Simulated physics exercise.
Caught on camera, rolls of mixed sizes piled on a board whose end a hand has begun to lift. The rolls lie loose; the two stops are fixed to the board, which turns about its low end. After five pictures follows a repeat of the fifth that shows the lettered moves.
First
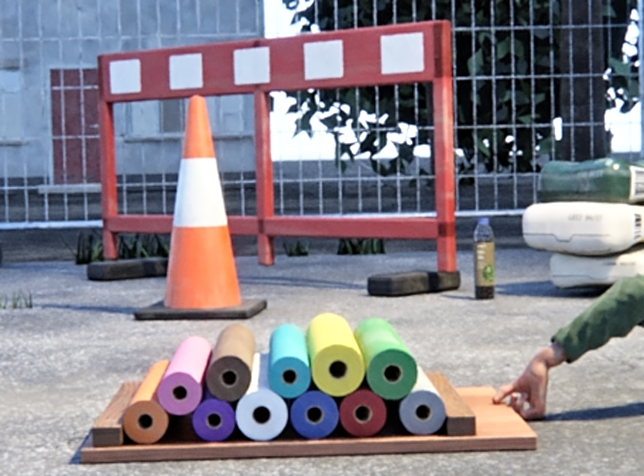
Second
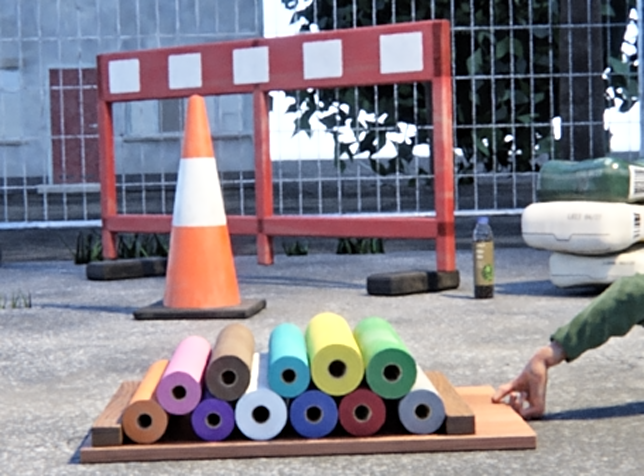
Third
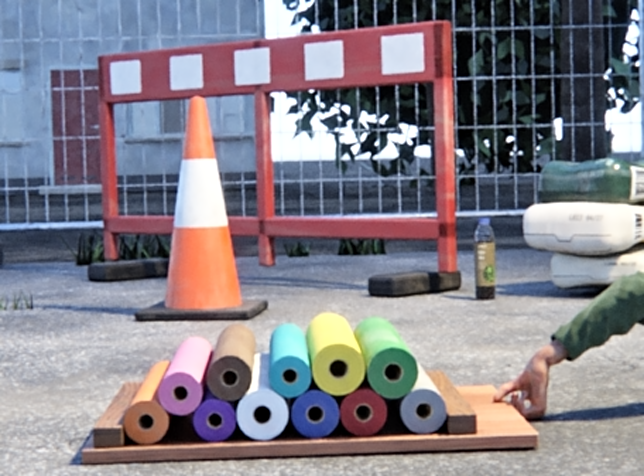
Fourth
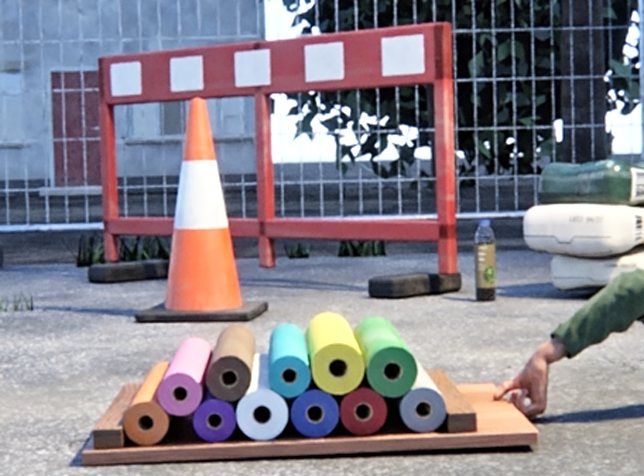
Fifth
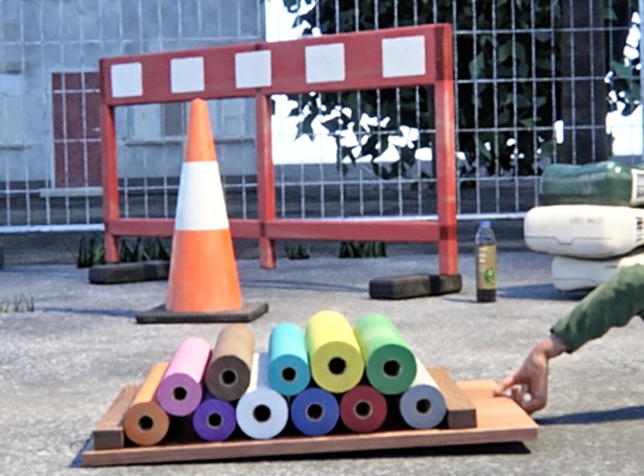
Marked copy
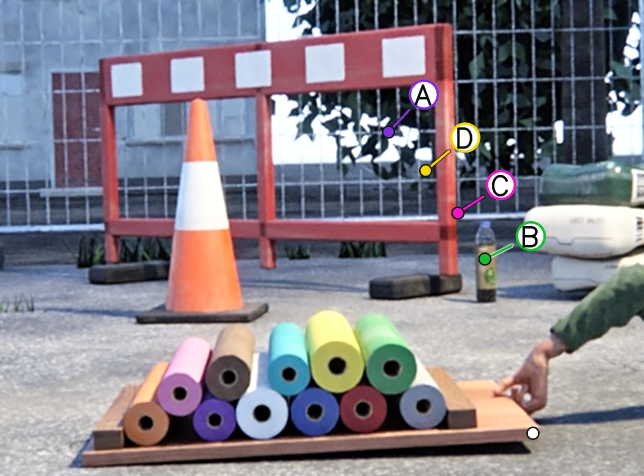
The clip opens on colourful rolls stacked in two rows between wooden strips on a board, with an orange-and-white cone and red barrier behind. A hand at the board's right end holds its edge, then raises it very slightly, while the rolls show hardly any shift in the stack.
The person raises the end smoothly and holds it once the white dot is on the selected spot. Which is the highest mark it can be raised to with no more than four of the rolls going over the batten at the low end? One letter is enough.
Up to B.
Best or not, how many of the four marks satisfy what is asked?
One of them.
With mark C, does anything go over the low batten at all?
At C: Yes.
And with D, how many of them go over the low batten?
The count is five.
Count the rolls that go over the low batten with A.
It comes to five.
On the copy, A at (388, 132); B at (485, 259); C at (458, 213); D at (425, 171); the white dot at (533, 434).
On B. First, board at 16°.
Then, board at 25°.
Finally, board at 25°, two over the low batten (brown, pink).
By contrast, A five over the low batten; C five over the low batten; D five over the low batten.
